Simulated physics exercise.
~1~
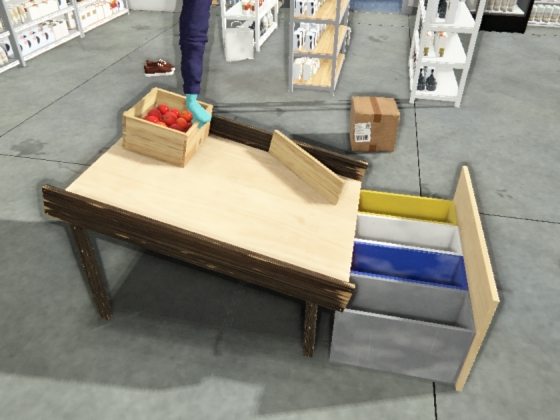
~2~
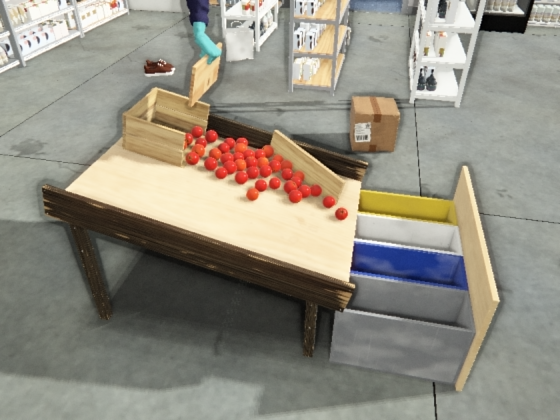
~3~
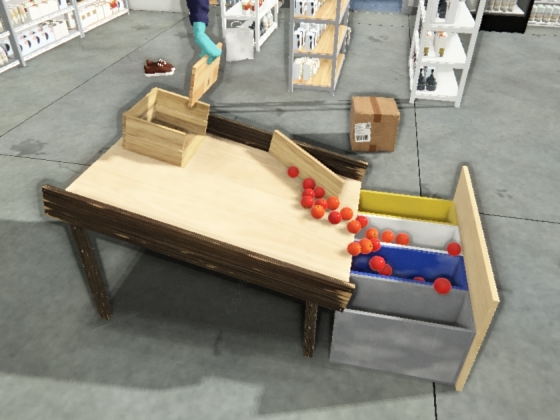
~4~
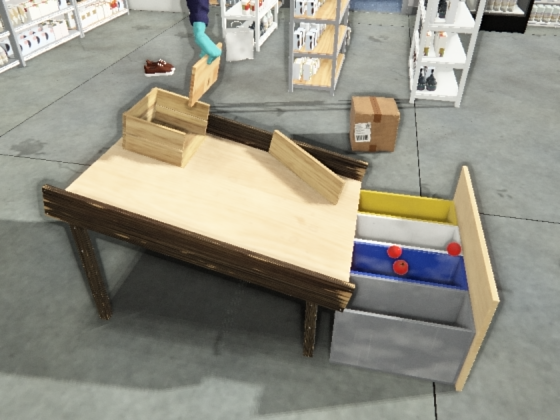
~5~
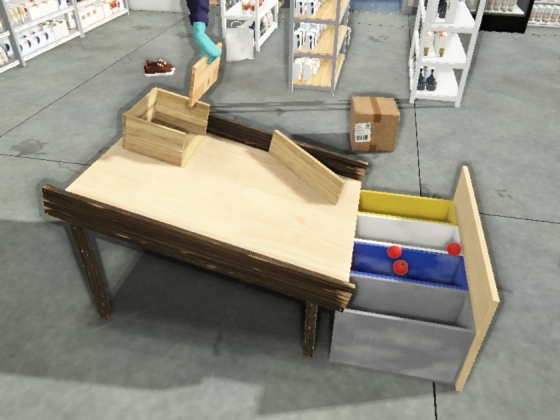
A teal-gloved hand reaches over a wooden table in a shop-like room with white shelving, seen from above, where a small pen of red tomatoes sits at the upper left. An angled board stands near the right end, beside a row of yellow, white, blue and grey bins, with a cardboard box behind. The hand lifts the pen's gate clear, and the tomatoes spill out and roll down the table to the right. They stream past the board and drop into the bins. The table ends up empty, with three tomatoes showing around the blue and white bins.
